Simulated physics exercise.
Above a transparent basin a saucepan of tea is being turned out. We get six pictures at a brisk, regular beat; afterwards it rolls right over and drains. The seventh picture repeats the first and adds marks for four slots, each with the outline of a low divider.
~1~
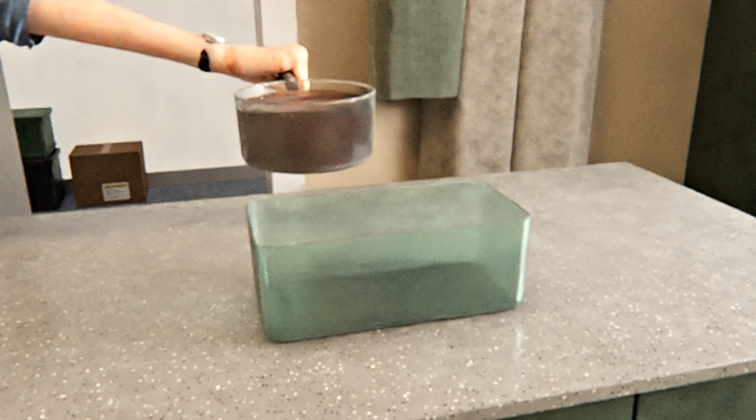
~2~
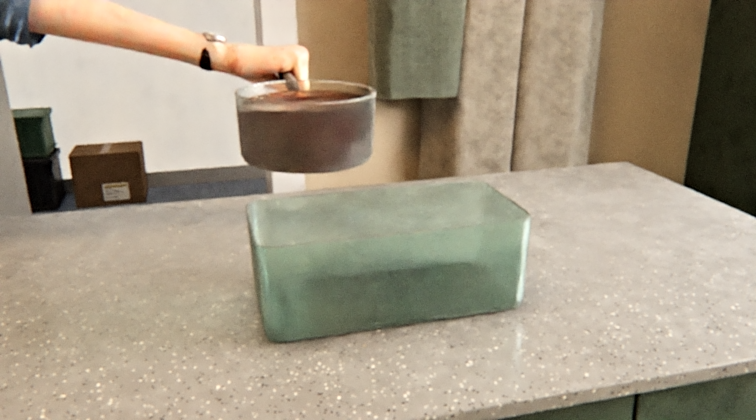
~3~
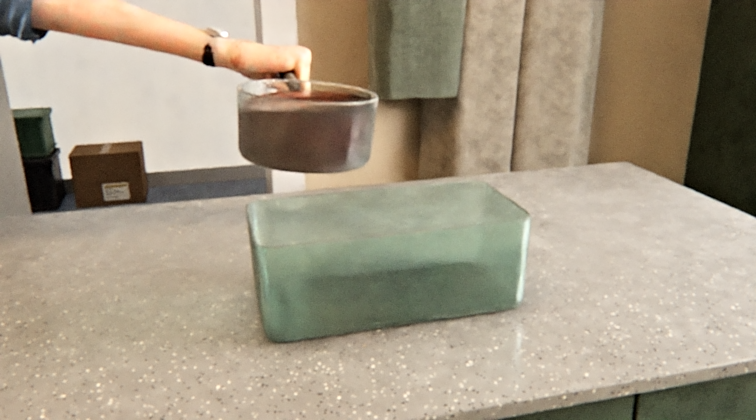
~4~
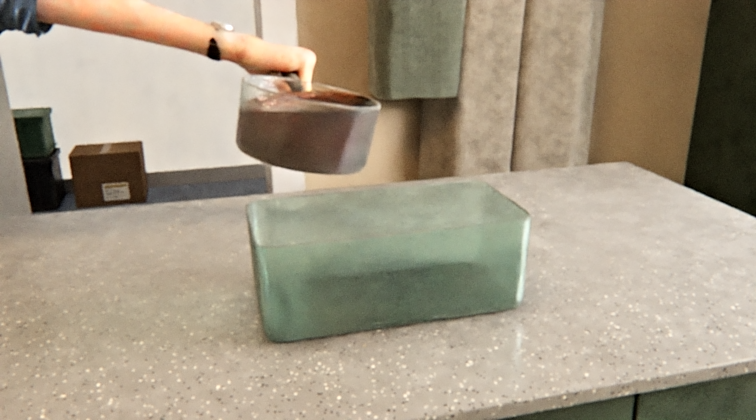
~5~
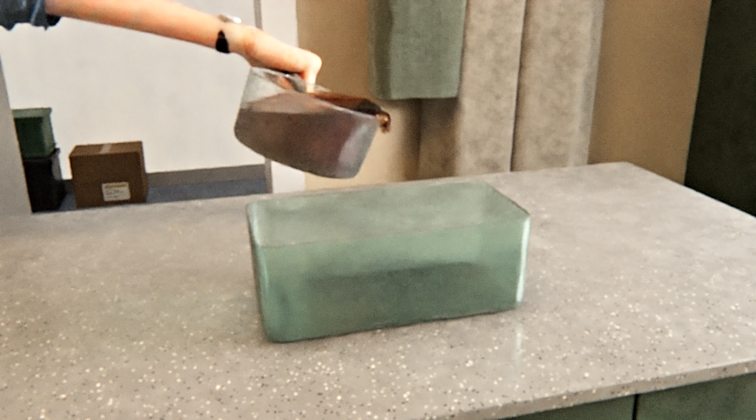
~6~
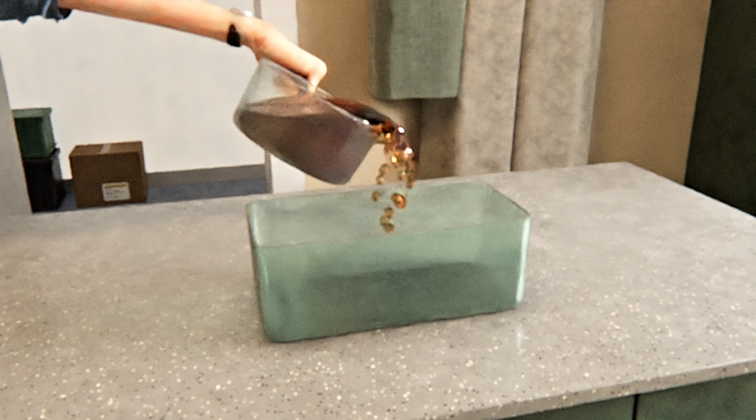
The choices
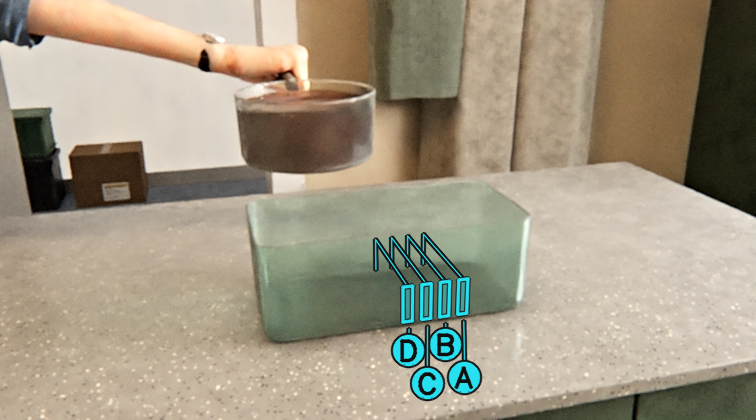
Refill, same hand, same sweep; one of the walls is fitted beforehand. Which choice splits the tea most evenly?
Position B.
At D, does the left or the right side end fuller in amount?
More ends on the right.
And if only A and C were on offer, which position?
C.
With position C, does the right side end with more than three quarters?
No.
On the marked copy, A at (463, 321); B at (445, 323); C at (427, 326); D at (409, 328).
With A, about 76 % ends left of the wall and 24 % right of it.
With B, about 48 % ends left of the wall and 52 % right of it.
With C, about 33 % ends left of the wall and 67 % right of it.
With D, about 22 % ends left of the wall and 78 % right of it.
